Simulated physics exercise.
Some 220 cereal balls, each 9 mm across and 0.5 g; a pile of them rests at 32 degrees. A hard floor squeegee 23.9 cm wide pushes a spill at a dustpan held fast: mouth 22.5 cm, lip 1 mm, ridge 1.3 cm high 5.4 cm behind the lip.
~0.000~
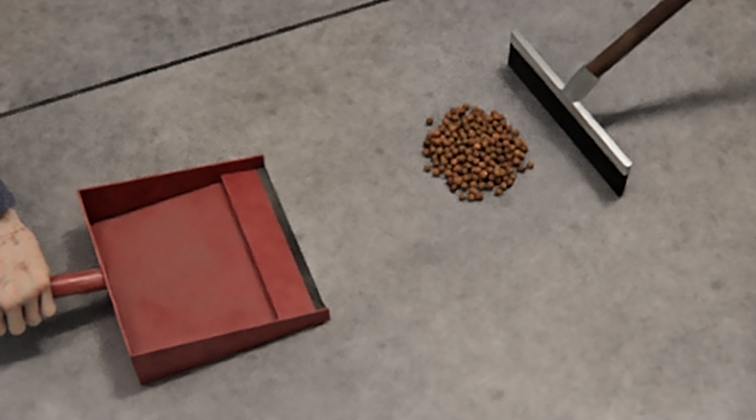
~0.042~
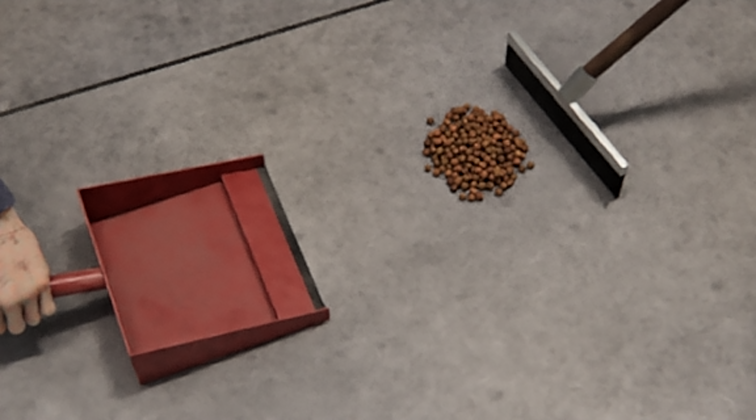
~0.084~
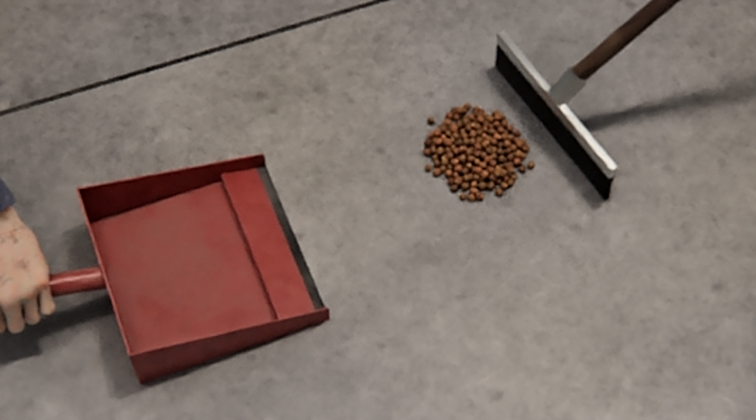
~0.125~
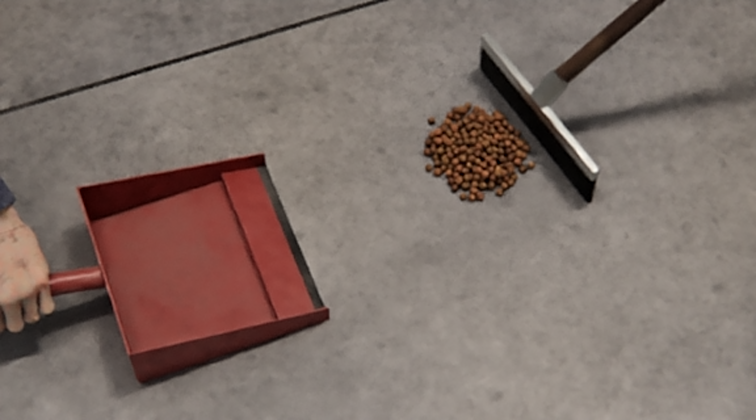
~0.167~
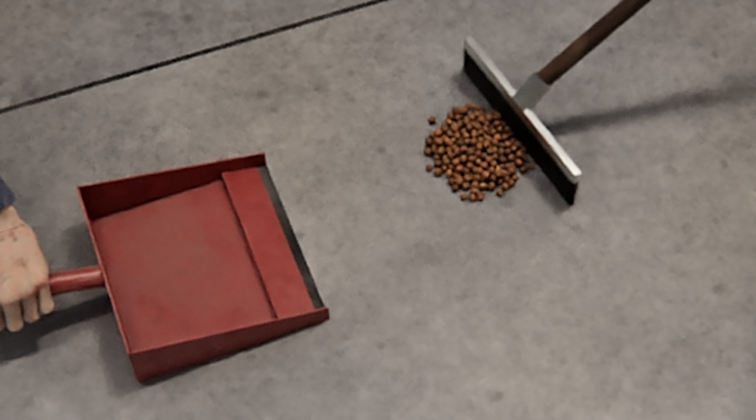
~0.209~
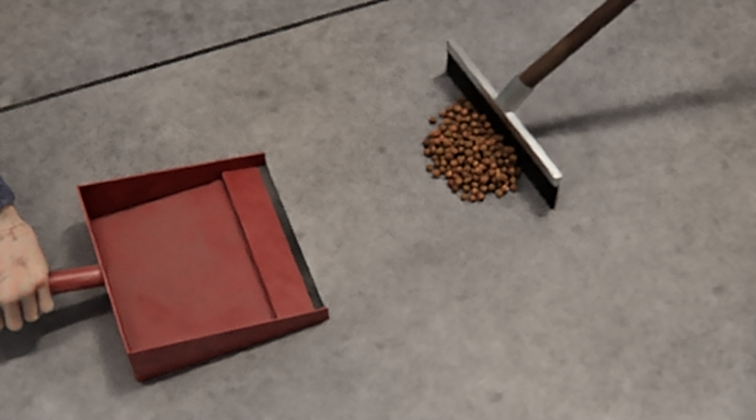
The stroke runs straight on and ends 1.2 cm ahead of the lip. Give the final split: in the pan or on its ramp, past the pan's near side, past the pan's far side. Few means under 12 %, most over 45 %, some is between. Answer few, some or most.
In the pan or on its ramp: Some; past the pan's near side: Few; past the pan's far side: Some.
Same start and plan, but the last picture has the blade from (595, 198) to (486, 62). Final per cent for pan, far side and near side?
Pan 40, far 5, near 10.
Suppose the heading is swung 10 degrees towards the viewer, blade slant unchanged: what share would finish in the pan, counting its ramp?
It would be near 35 per cent.
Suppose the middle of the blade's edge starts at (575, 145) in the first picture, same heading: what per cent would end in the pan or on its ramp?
Some 25 per cent.
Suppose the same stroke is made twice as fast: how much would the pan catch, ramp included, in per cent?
It would be near 45 per cent.
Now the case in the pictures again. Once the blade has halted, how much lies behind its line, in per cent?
About 10 per cent.
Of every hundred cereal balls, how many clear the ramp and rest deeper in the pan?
About 0 per cent.
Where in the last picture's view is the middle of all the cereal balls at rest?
Near (288, 199).
After 0.44 s, middle of the blade 16 cm from the lip; 0 % over the lip, far side 10 %, near side 0 %.
After 0.60 s, middle of the blade 7 cm from the lip; 0 % over the lip, far side 15 %, near side 0 %.
After 0.88 s, middle of the blade 3 cm from the lip; 15 % over the lip, far side 20 %, near side 0 %.
At rest (1.2 s), pan 15 %, near side 0 %, far side 20 %, in front of the lip or behind the blade 60 %.
